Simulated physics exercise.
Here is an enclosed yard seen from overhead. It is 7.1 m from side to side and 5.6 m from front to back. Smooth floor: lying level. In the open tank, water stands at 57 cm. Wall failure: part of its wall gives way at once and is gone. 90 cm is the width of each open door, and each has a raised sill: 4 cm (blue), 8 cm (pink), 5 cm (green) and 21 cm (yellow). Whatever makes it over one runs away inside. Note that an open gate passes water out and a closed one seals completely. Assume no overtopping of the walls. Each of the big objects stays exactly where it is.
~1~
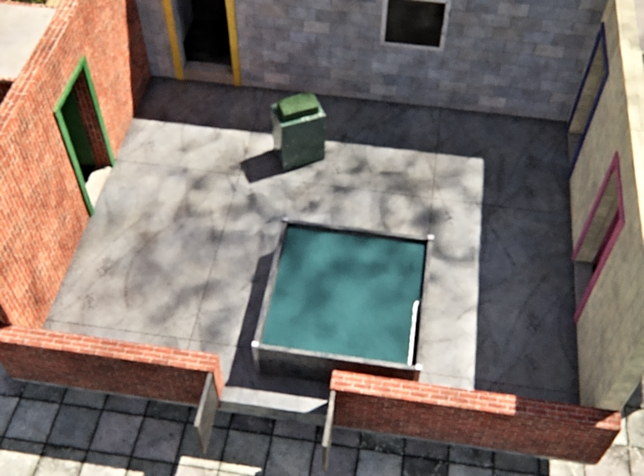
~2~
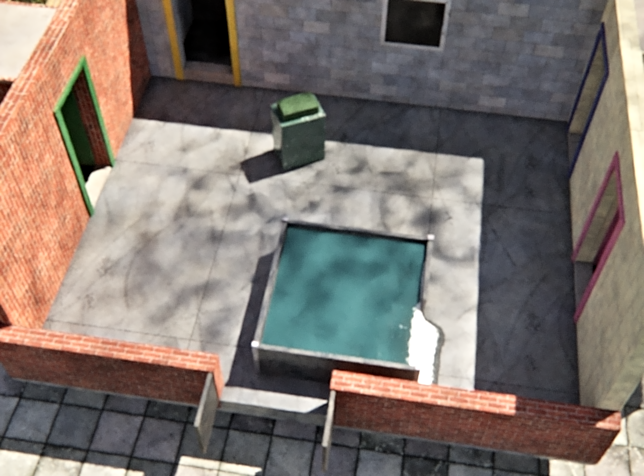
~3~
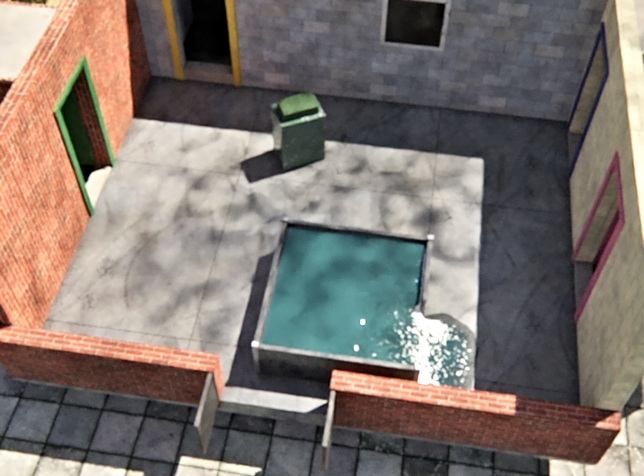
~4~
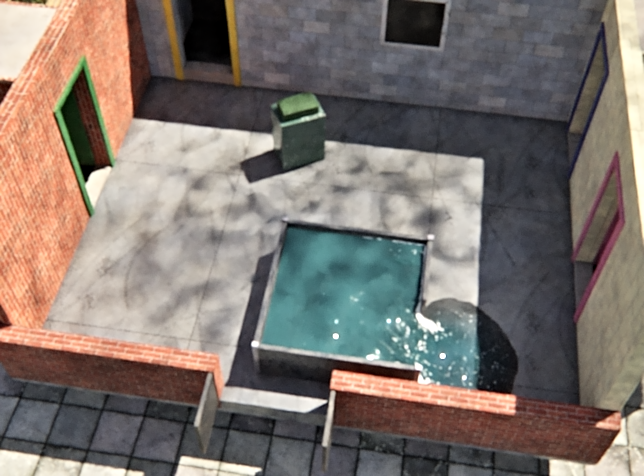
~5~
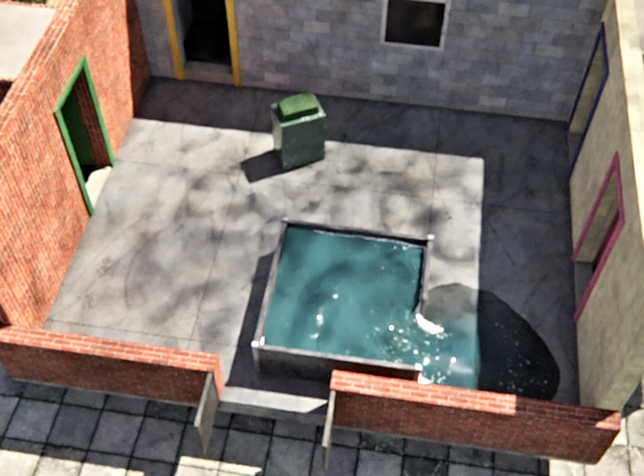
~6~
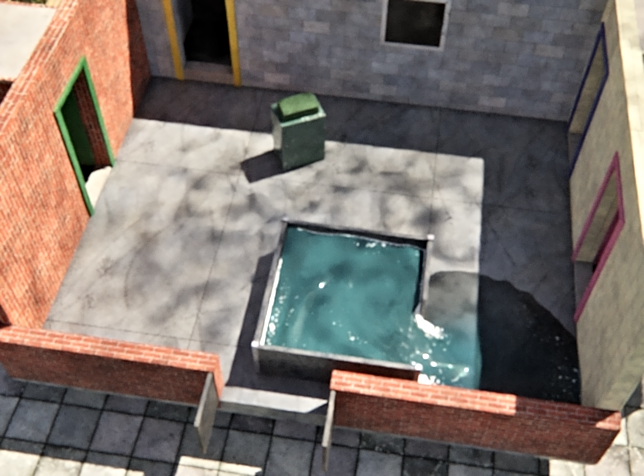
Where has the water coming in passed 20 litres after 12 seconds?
Result: Blue door: Above the limit. Pink door: Above the limit. Green door: Beneath the limit. Yellow door: Beneath the limit.
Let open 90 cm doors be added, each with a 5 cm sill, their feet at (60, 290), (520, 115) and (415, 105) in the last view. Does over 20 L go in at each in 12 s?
Per doorway, in order: Insufficient / sufficient / sufficient.
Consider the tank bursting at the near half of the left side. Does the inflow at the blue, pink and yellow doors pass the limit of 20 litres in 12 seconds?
Then blue would come out on the high side, pink on the low side and yellow on the low side.
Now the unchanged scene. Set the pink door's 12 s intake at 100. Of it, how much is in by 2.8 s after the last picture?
About 55%.
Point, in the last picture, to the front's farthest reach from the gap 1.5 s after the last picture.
Near (566, 185).
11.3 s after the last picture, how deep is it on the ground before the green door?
The depth there is near 4.5 cm.
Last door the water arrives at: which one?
That would be the green door.
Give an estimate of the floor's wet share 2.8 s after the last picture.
Covered: Roughly 35 %.
Then, 0.7 s after the last picture water covers 10 % of the floor and is deepest (48 cm) near (576, 420); blue door not reached, pink door 12 cm at the sill, 0 L in, green door not reached, yellow door not reached.
Then, 1.5 s after the last picture water covers 15 % of the floor and is deepest (40 cm) near (576, 420); blue door not reached, pink door 16 cm at the sill, 11 L in, green door not reached, yellow door not reached.
Then, 2.8 s after the last picture water covers 35 % of the floor and is deepest (24 cm) near (575, 394); blue door 5 cm at the sill, 0 L in, pink door 13 cm at the sill, 37 L in, green door not reached, yellow door not reached.
Then, 6.3 s after the last picture water covers 60 % of the floor and is deepest (14 cm) near (553, 135); blue door 10 cm at the sill, 52 L in, pink door 9 cm at the sill, 63 L in, green door not reached, yellow door 4 cm at the sill, 0 L in.
Then, 11.3 s after the last picture water covers 95 % of the floor and is deepest (10 cm) near (45, 356); blue door 7 cm at the sill, 127 L in, pink door 5 cm at the sill, 65 L in, green door 5 cm at the sill, 0 L in, yellow door 6 cm at the sill, 0 L in.
